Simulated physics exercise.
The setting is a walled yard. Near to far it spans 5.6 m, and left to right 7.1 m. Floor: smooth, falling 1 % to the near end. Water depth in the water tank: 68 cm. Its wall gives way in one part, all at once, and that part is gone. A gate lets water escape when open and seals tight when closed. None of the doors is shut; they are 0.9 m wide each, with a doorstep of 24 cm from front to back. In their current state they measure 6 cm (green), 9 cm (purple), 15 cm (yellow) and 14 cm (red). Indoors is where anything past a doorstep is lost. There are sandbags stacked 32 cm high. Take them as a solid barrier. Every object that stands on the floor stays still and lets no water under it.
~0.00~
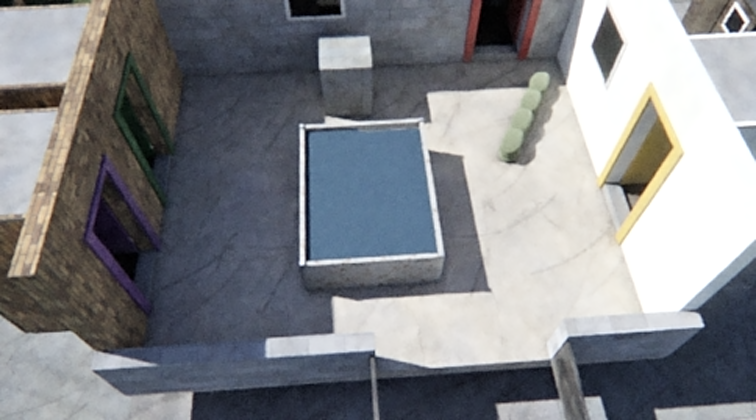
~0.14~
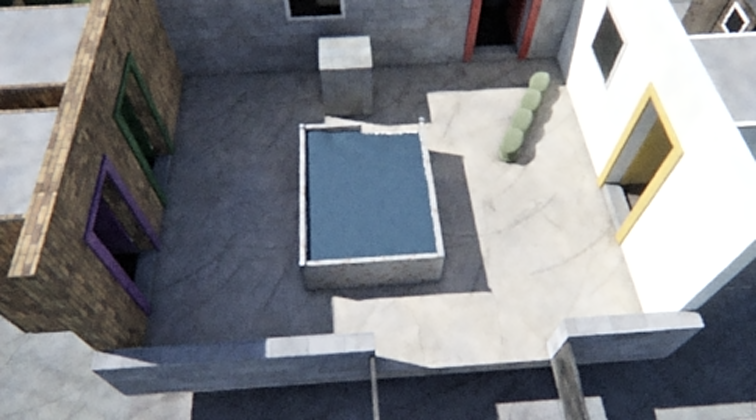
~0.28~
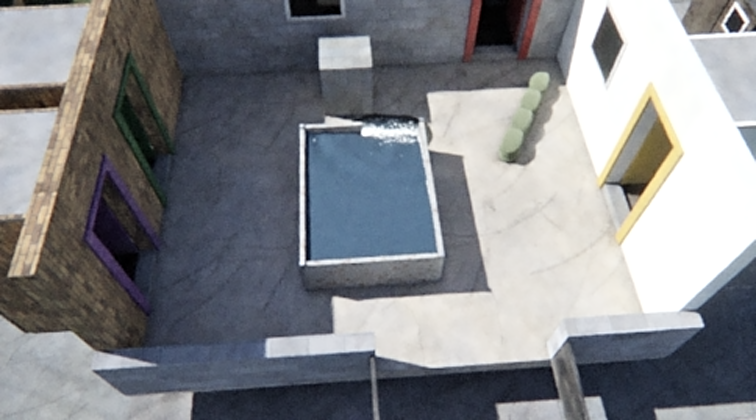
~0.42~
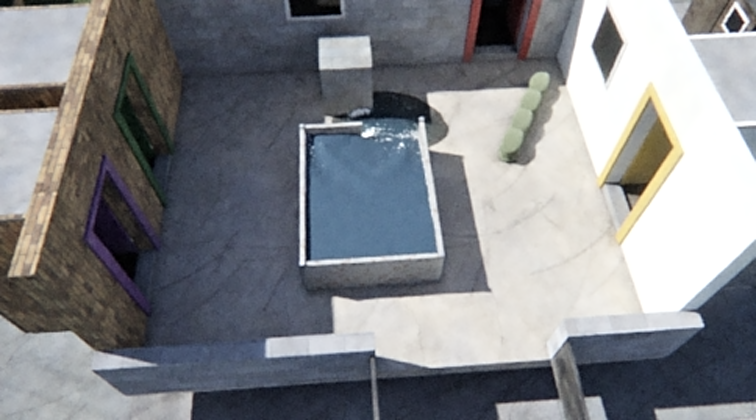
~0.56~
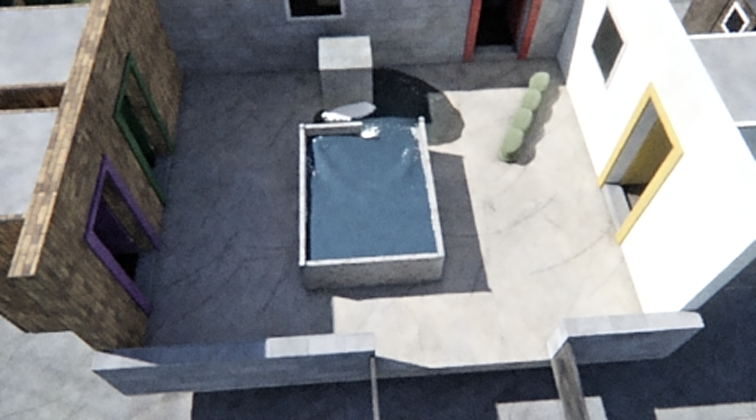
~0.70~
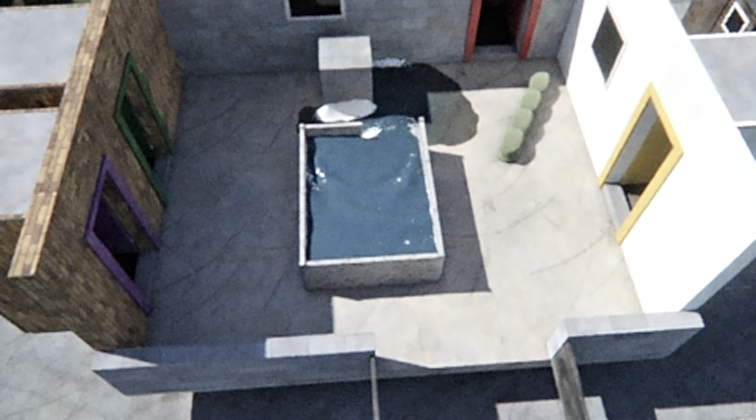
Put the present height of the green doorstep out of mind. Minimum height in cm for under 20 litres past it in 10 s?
Approx. 6.5 cm.
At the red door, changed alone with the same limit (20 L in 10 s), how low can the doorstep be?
Red - roughly 19 cm.
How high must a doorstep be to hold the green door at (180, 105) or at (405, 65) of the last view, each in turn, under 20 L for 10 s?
Around 12.0 and 33 cm respectively.
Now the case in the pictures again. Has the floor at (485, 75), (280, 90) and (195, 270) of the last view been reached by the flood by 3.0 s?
So the three spots come out swamped, swamped, spared, in that order.
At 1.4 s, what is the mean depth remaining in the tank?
It averages near 51 cm.
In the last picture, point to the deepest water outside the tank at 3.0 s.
Near pixel (547, 64).
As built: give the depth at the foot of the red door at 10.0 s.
The depth there is around 11.0 cm.
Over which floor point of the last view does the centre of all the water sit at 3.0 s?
The water is centred near (388, 153).
After 1.4 s water covers 20 % of the floor, deepest (41 cm) near (371, 117); it has not reached the green door.
After 3.0 s water covers 45 % of the floor, deepest (38 cm) near (547, 64); 12 cm at the green door, 1 litre in over its 6 cm doorstep.
After 10.0 s water covers 95 % of the floor, deepest (13 cm) near (519, 101); 5 cm at the green door, 25 litres in over its 6 cm doorstep.
At the green door as built, the water arrived by 2.2 s and peaked near 12 cm at 3.0 s.
Run again over the same 10 s with other heights there, 25 litres in over 6 cm, 16 litres over 7 cm. The limit of 20 litres is kept from about 6.5 cm up.
